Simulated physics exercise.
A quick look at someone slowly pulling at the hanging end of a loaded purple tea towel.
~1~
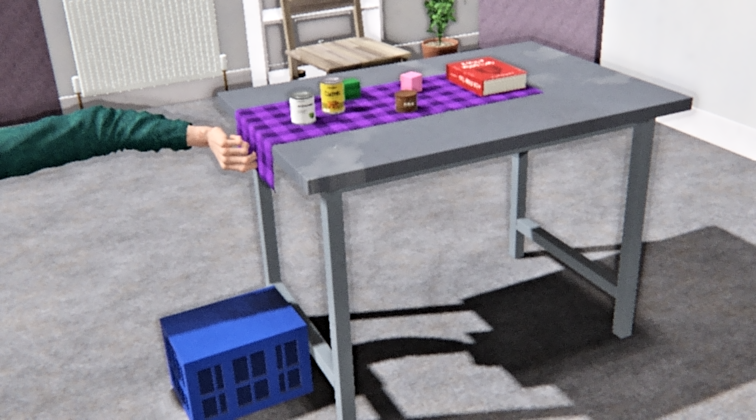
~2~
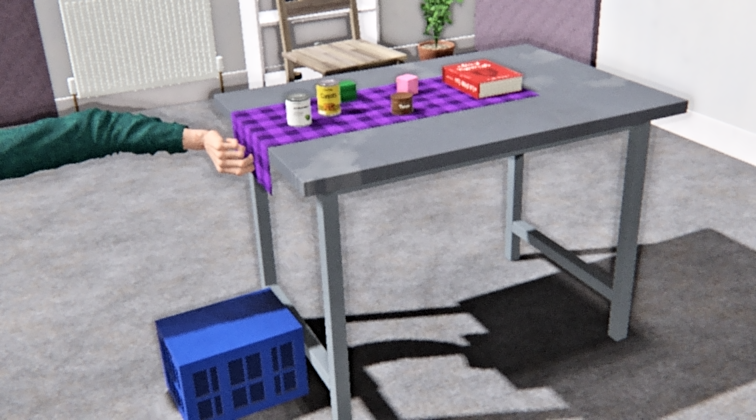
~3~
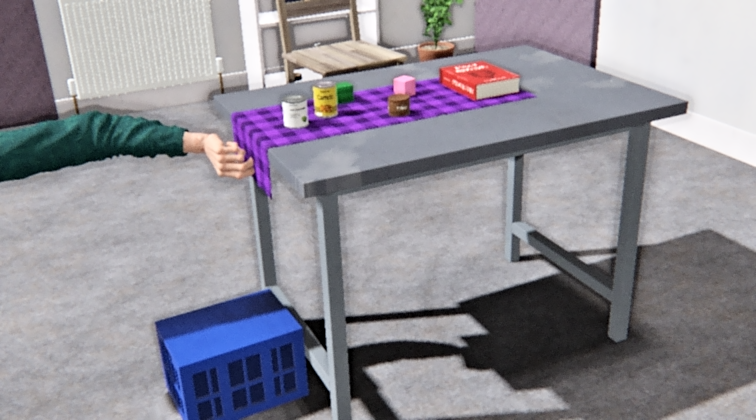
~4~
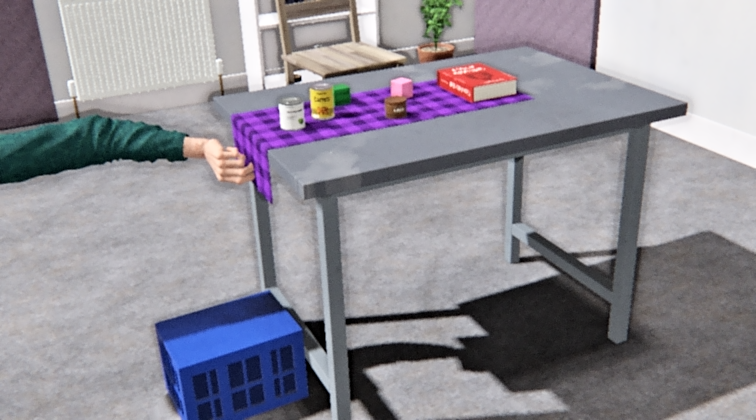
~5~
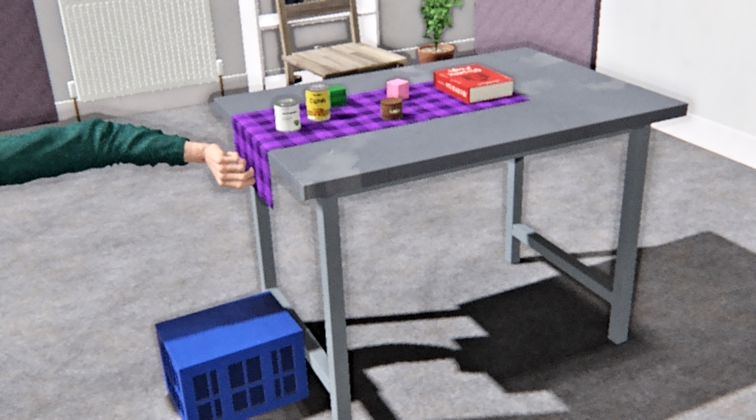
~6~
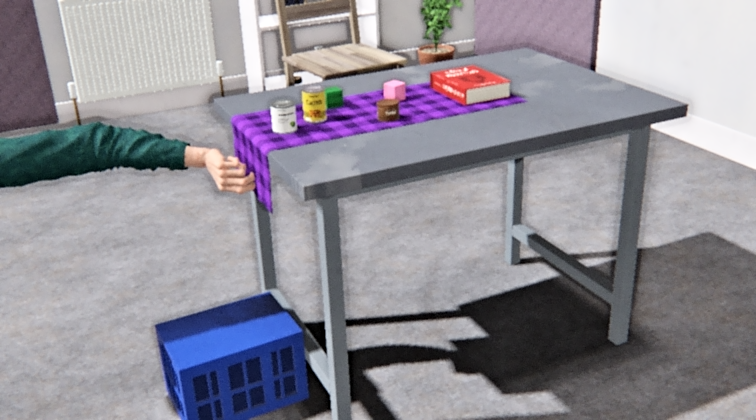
At the start, a hand in a green sleeve grips the hanging end of a purple checked cloth on a grey table, with two cans, a green cube, a brown pot, a pink cube and a red book. The hand slowly draws the cloth down, and the items shift slightly left with it.
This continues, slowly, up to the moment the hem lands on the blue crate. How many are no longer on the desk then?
It carries off four.
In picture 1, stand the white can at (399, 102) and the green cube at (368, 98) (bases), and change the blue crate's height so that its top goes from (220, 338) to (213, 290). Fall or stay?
The white can survives, the green cube survives.
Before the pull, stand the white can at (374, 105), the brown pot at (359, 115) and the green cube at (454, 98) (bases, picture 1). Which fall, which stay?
The white can falls; the brown pot drops off; the green cube does not fall.
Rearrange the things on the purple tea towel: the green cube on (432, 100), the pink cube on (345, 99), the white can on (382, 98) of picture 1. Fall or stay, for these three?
The green cube keeps its place on top; the pink cube tumbles off; the white can tumbles off.
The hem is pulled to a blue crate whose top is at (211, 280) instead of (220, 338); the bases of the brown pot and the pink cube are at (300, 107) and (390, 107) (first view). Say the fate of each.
The brown pot comes down, the pink cube survives.
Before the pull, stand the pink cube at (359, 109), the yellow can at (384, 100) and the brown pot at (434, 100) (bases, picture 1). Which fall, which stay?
The pink cube falls; the yellow can falls; the brown pot survives.
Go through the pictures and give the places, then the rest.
Hem (276, 193); white can (302, 94); yellow can (332, 80); green cube (349, 81); brown pot (406, 93); pink cube (411, 75); top of the crate (220, 338), in the first picture.
Hem (272, 196); white can (298, 96), in the second picture.
Hem (272, 200); yellow can (324, 83), in the third picture.
Hem (273, 205); green cube (339, 87); top of the crate (215, 343), in the fourth picture.
Hem (273, 210); brown pot (391, 100), in the fifth picture.
Hem (273, 215); white can (283, 103); yellow can (313, 88); green cube (332, 90); brown pot (388, 102); pink cube (395, 83), in the sixth picture.
A little later, hem near (259, 256); white can gone.
Next, hem near (262, 301); white can, yellow can and green cube gone.
When it is over, hem on the crate; white can, yellow can, green cube and brown pot gone. The answer is four.
